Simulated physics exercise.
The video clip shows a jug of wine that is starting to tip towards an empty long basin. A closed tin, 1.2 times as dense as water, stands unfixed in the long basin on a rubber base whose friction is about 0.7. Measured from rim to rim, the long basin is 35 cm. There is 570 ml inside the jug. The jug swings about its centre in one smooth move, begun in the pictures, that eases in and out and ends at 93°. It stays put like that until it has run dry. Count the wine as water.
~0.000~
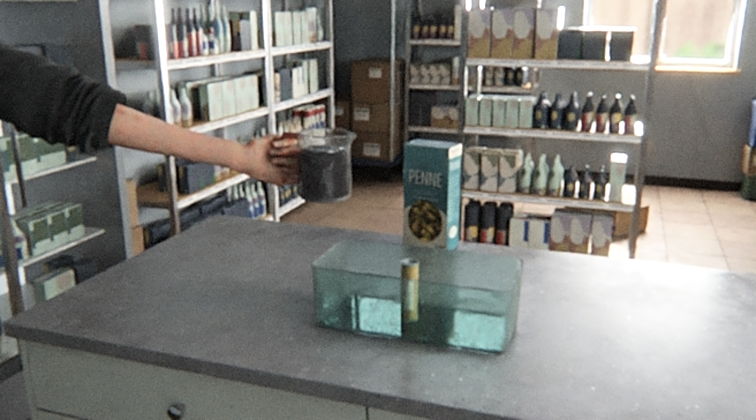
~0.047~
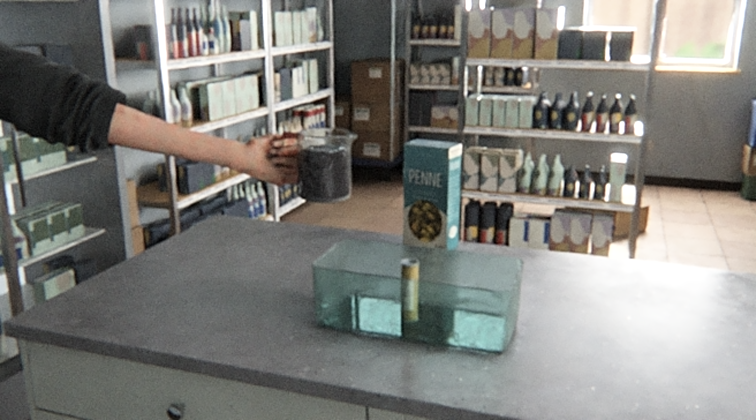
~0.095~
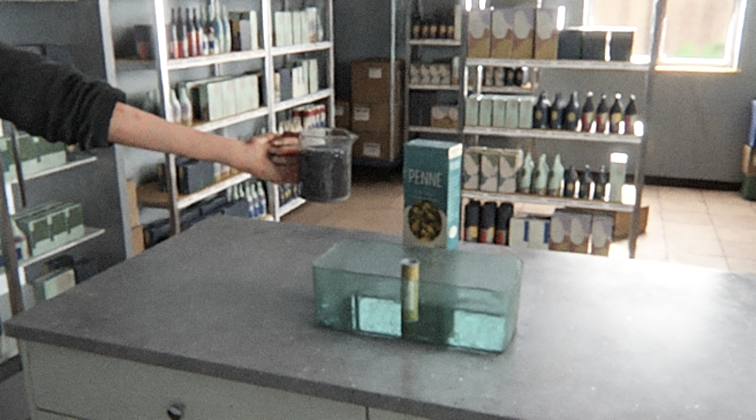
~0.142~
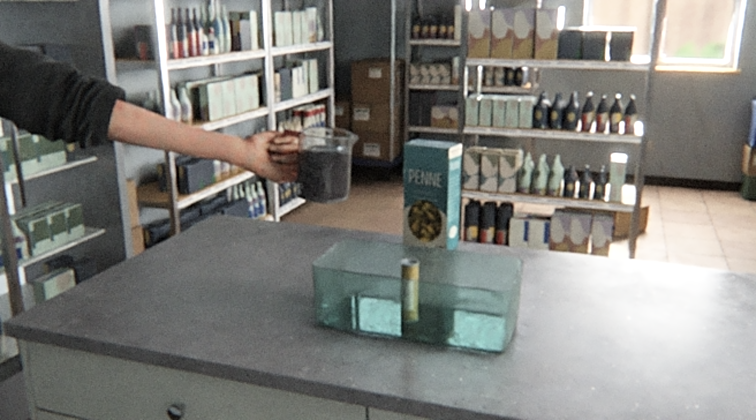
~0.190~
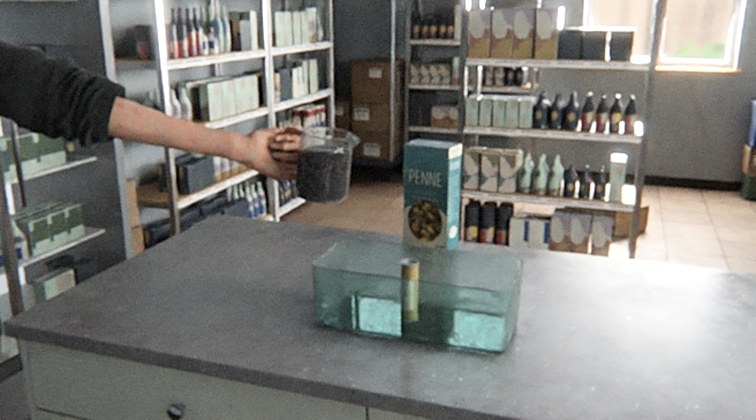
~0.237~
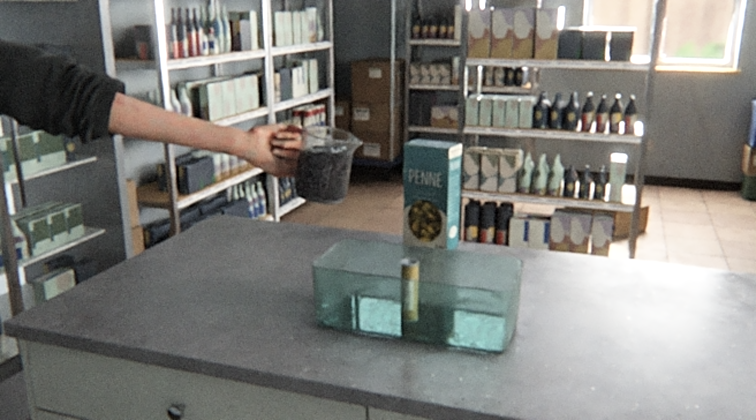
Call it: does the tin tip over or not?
It tips over.
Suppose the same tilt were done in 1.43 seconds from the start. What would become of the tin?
Result: Tin tipped over.
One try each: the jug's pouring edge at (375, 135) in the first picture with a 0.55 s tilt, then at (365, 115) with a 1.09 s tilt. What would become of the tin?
The tin stays vertical the first time and stays vertical the second time.
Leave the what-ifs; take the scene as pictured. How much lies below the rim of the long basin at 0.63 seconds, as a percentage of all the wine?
Some 0 per cent.
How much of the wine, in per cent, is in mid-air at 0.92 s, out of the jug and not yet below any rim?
About 24 percent.
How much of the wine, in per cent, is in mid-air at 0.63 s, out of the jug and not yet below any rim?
It comes to roughly 7 per cent.
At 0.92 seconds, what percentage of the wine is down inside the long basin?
I'd put it at roughly 26 per cent.
Then, 0.63 s in, the tilt is 61° and 93 per cent is still to pour; the tin stands where it began.
Then, 0.92 s in, the tilt is 90° and 50 per cent is still to pour; the tin stands where it began.
Then, 1.22 s in, the tilt is 93° and 16 per cent is still to pour; the tin lies on its side.
Then, 1.55 s in, the tilt is 93° and 6 per cent is still to pour; the tin lies on its side.
Finally, the tin lies on its side.
